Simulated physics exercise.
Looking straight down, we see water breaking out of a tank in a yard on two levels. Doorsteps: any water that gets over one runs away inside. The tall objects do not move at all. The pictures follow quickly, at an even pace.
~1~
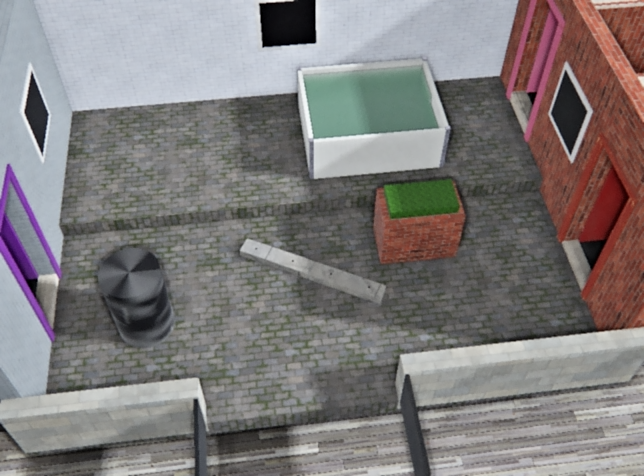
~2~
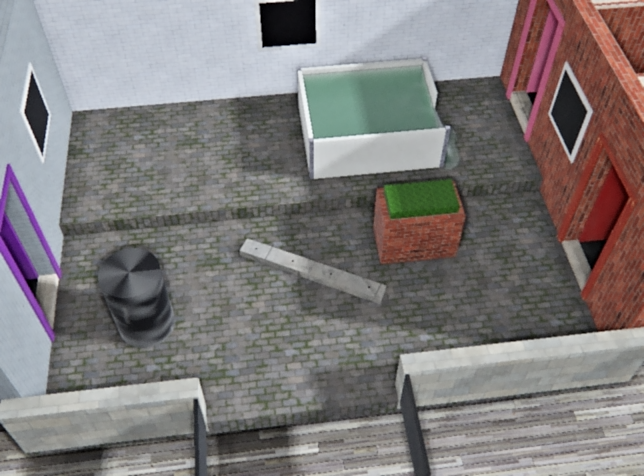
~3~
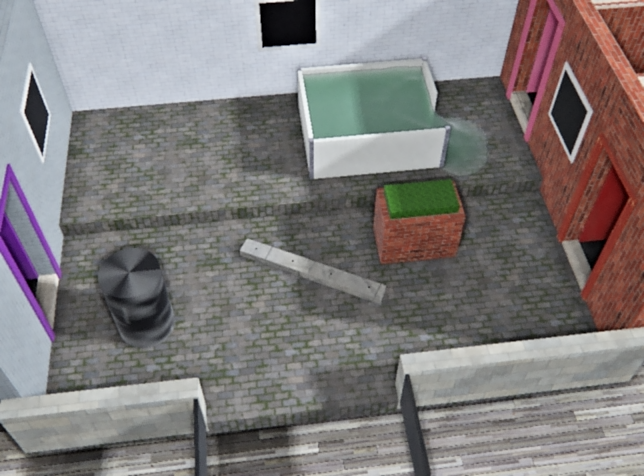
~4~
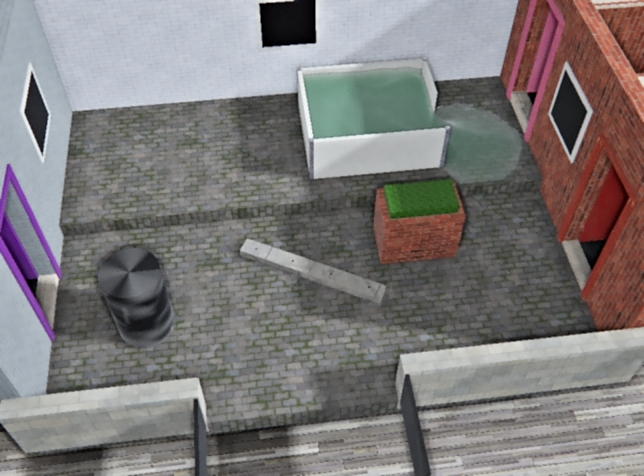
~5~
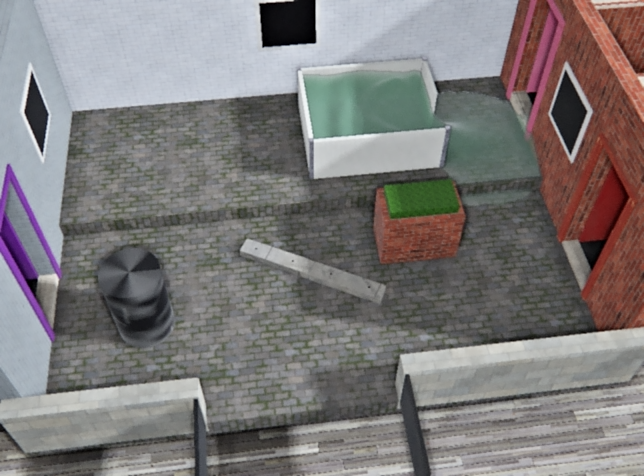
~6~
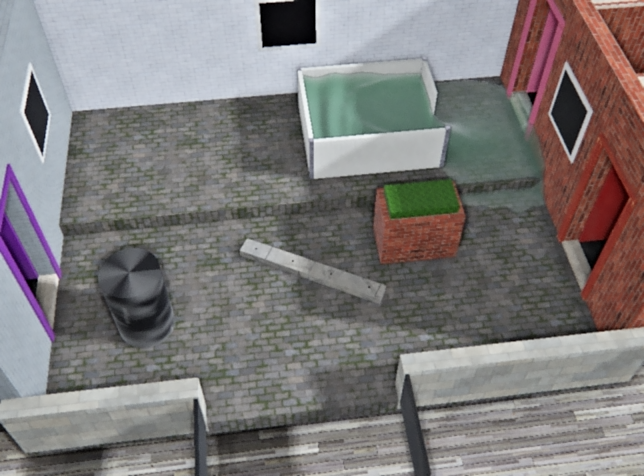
Greenish water, at first still in a white-walled tank, breaks out through the tank's right side, fans across the upper paving toward the brick building, then runs over the step's edge onto the lower level, while the surrounding objects stay put.
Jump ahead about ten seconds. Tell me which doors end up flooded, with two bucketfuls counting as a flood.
Here is how it goes: The pink door ends up flooded; the purple door escapes flooding; the red door ends up flooded.
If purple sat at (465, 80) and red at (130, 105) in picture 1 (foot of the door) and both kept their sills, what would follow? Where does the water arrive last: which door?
Dead last is the one in red.
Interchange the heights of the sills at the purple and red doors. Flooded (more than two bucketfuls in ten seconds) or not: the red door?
Door by door: The red door remains below.
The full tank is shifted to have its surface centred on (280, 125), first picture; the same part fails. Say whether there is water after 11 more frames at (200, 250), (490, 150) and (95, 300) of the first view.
Result: Spared; inundated; spared.
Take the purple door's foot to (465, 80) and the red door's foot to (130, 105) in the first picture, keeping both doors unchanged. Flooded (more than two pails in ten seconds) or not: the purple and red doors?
Result - purple door crosses the line, red door does not reach it.
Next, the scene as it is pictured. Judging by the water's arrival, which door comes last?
That's the purple one.
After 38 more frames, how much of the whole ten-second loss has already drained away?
My reading is about 75 per cent.
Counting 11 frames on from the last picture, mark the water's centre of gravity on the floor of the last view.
Estimate: (427, 155).
A moment on, water covers 15 % of the floor; the pink door over two buckets in, the purple door not reached, the red door wet at the sill, nothing in.
Next, water covers 20 % of the floor; the pink door far over two buckets in, the purple door not reached, the red door under two buckets in.
Then, water covers 35 % of the floor; the pink door far over two buckets in, the purple door not reached, the red door over two buckets in.
Later, water covers 65 % of the floor; the pink door far over two buckets in, the purple door not reached, the red door over two buckets in.
In the end, water covers 80 % of the floor; the pink door far over two buckets in, the purple door wet at the sill, nothing in, the red door over two buckets in.
